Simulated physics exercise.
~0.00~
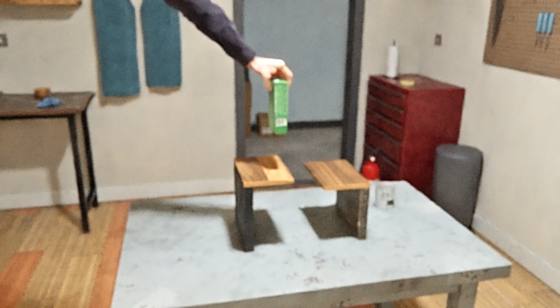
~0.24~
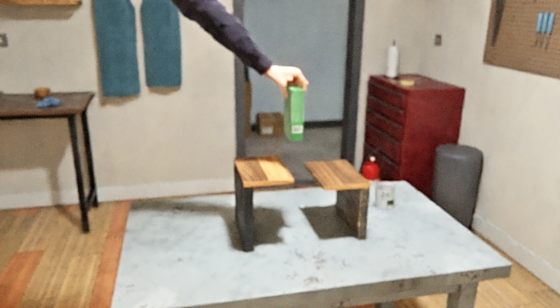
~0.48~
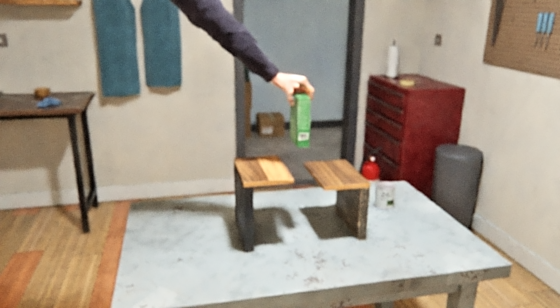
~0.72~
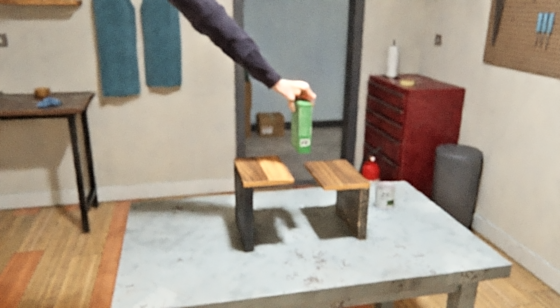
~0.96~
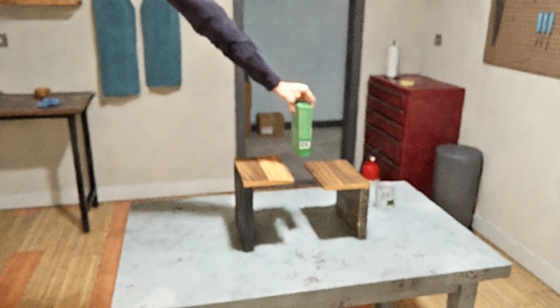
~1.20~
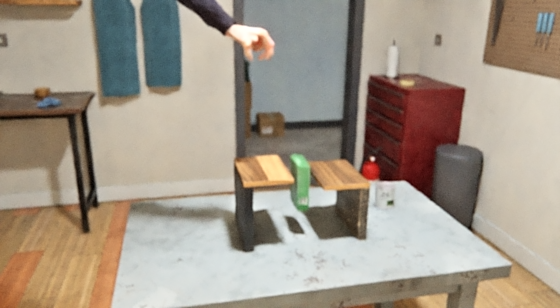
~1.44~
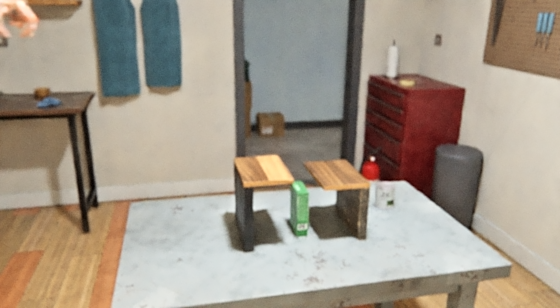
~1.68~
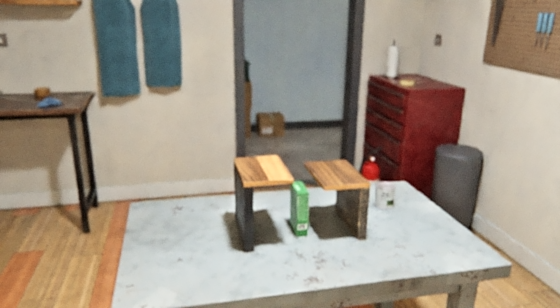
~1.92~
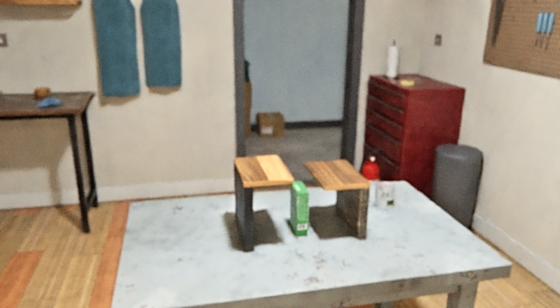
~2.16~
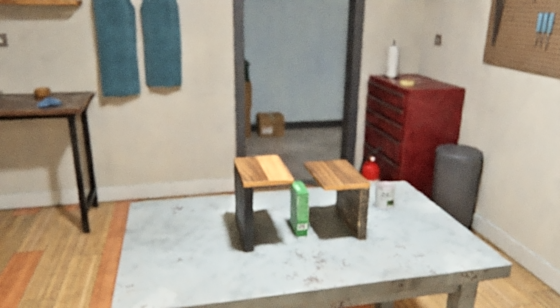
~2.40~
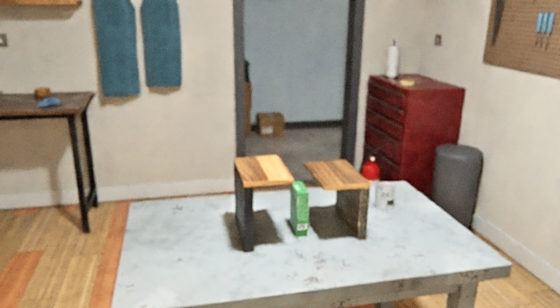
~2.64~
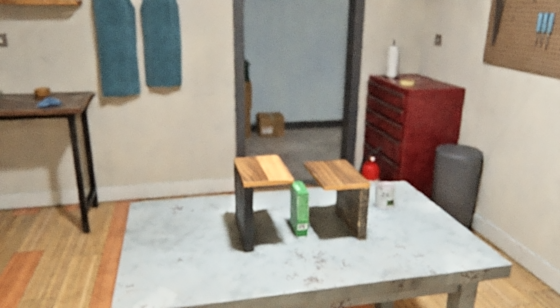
To begin with, a hand reaches in from the upper left, holding a green packet upright above two small wooden-topped stands on a pale table, with a gap between them. The hand carries the packet to the right and lowers it slightly, then pauses with it over the gap. It lets go and draws back as the packet drops upright between the stands. The packet reaches the table while the hand leaves at the left. It stays standing in the gap, with the stands and the white tin beside them still in place.
